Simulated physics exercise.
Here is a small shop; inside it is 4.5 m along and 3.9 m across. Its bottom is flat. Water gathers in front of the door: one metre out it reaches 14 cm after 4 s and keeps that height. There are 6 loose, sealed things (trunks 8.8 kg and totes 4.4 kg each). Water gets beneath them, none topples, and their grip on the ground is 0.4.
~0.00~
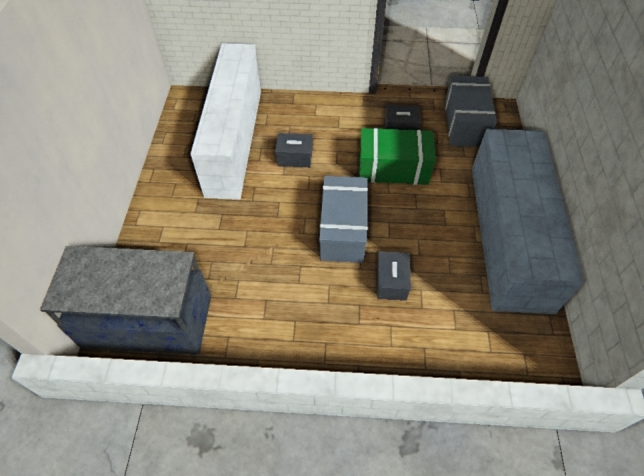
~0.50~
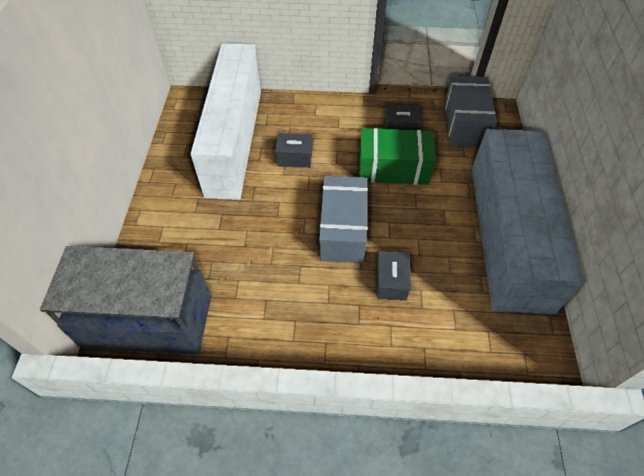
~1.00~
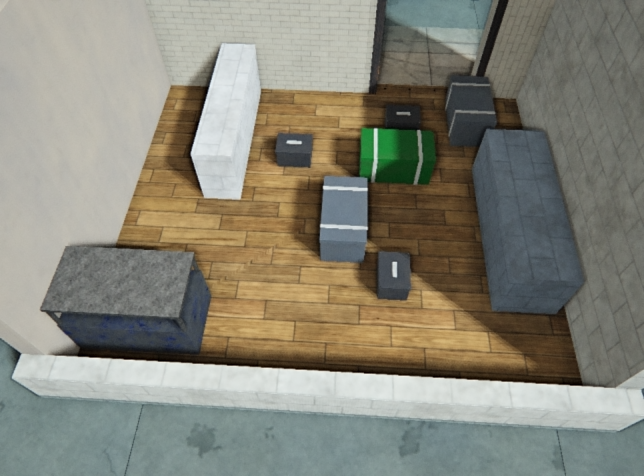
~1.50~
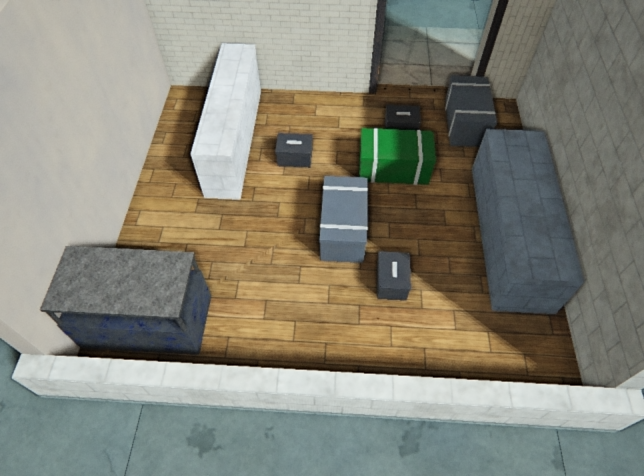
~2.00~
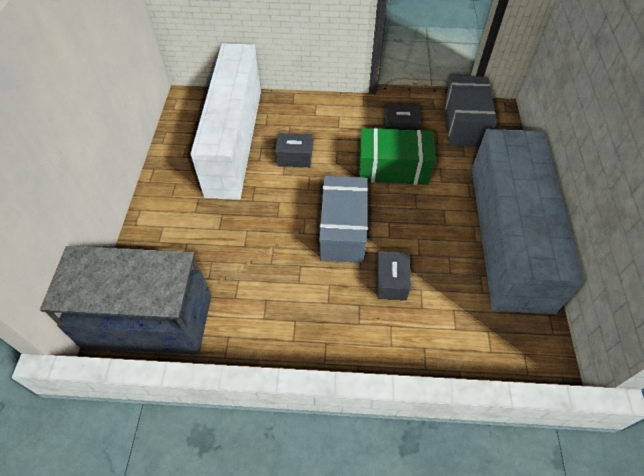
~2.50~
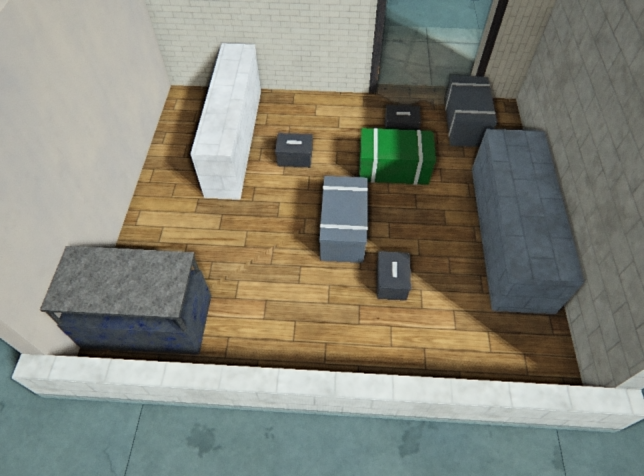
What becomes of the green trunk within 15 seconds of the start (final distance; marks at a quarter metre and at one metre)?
The green trunk gets carried off.
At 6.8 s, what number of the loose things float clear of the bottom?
I count 3.
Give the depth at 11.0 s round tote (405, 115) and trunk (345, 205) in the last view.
About 5 and 6 cm.
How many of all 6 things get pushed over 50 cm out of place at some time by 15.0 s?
I count 5.
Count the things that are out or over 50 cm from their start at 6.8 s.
By then 2.
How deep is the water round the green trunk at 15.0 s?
Roughly 8 cm.
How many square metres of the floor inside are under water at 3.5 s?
Roughly 1.0 m2.
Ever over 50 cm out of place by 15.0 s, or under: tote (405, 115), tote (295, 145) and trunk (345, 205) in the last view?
In that order: Over, under, over.
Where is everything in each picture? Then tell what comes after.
The first frame shows the green trunk at (398, 144), on the bottom; 0.0 m2 under water; 0 of 6 have shifted.
The second frame shows the green trunk at (398, 144) rests on the ground; 0.0 m2 under water; 0 of 6 have shifted.
The third frame shows the green trunk at (398, 144) rests on the ground; 0.0 m2 under water; 0 of 6 have shifted.
The fourth frame shows the green trunk at (398, 144), on the bottom; water covers 0.0 m2; 0 of 6 have shifted.
The fifth frame shows the green trunk at (398, 144), on the bottom; 0.0 m2 under water; 0 of 6 have shifted.
The sixth frame shows the green trunk at (398, 144), on the bottom; water covers 0.1 m2; 0 of 6 have shifted.
After 3.5 s the green trunk is near (398, 144), 0.0 m from its start, aground; 0 afloat.
After 6.8 s the green trunk is near (370, 191), 0.8 m from its start, afloat; 3 afloat.
After 11.0 s the green trunk is near (277, 261), 1.9 m from its start, afloat; 5 afloat.
After 15.0 s the green trunk is near (260, 194), 1.6 m from its start, afloat; 6 afloat.
